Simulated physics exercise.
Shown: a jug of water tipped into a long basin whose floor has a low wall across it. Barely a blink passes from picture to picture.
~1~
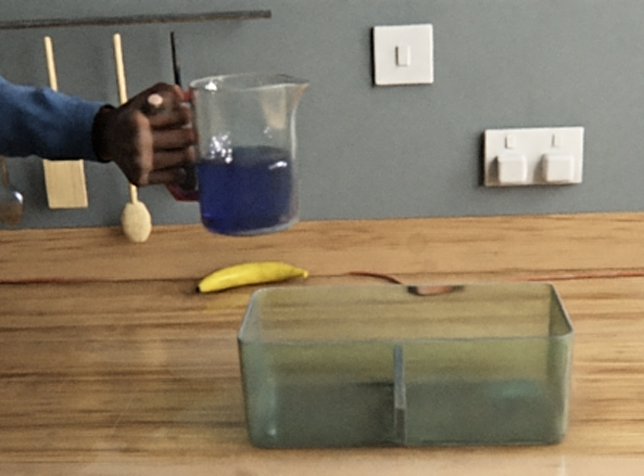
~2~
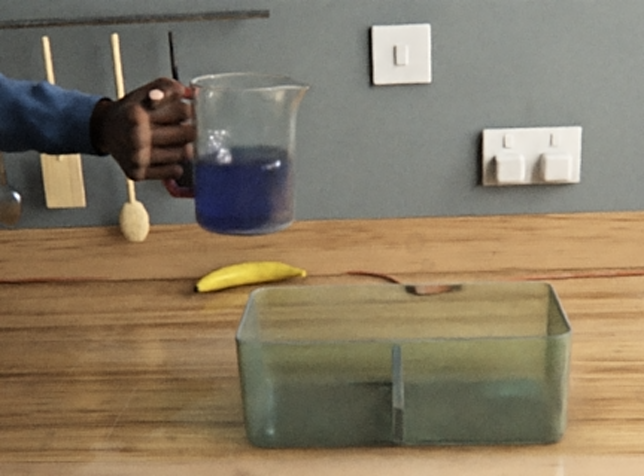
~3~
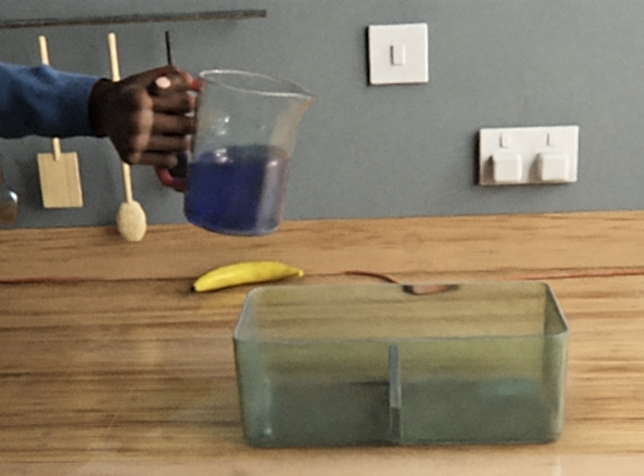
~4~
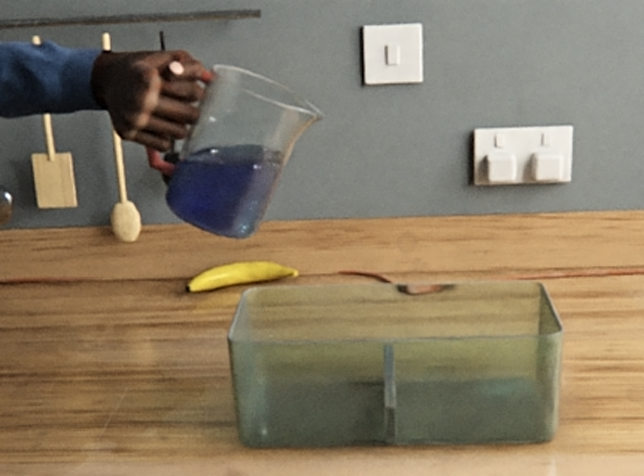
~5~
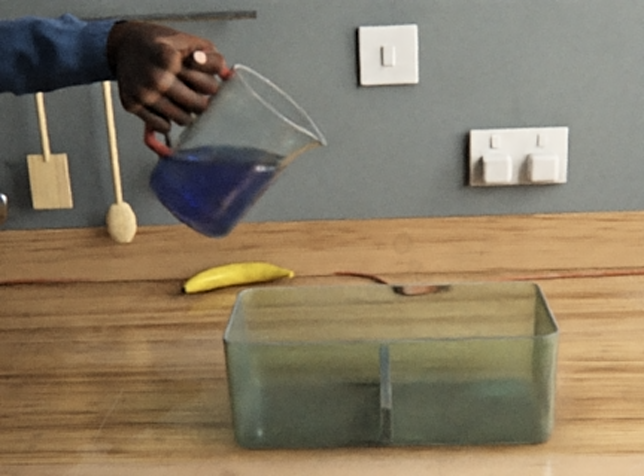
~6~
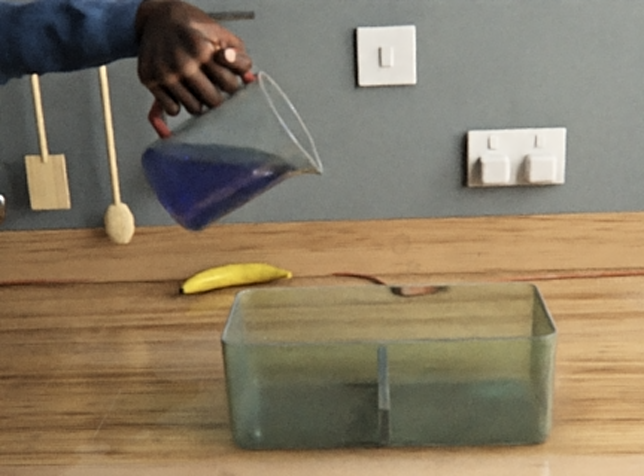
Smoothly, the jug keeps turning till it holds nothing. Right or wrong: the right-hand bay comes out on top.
Right, it does.
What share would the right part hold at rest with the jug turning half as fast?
It comes to 65 per cent or so.
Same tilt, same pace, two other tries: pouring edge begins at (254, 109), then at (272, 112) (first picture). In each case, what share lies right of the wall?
5 % and 5 %.
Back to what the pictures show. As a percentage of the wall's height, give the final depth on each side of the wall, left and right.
I get 20 % for the left and 30 % for the right.
A moment on, the tilt is 99° and 71 per cent is still to pour, 4 is left of the wall and 0 right of it.
Next, the tilt is 102° and 28 per cent is still to pour, 20 is left of the wall and 30 right of it.
Then the tilt is 102° and 8 per cent is still to pour, 26 is left of the wall and 56 right of it.
Later the tilt is 102° and 2 per cent is still to pour, 35 is left of the wall and 60 right of it.
Finally, 38 per cent lies left of the wall, 60 right of it and 2 outside.
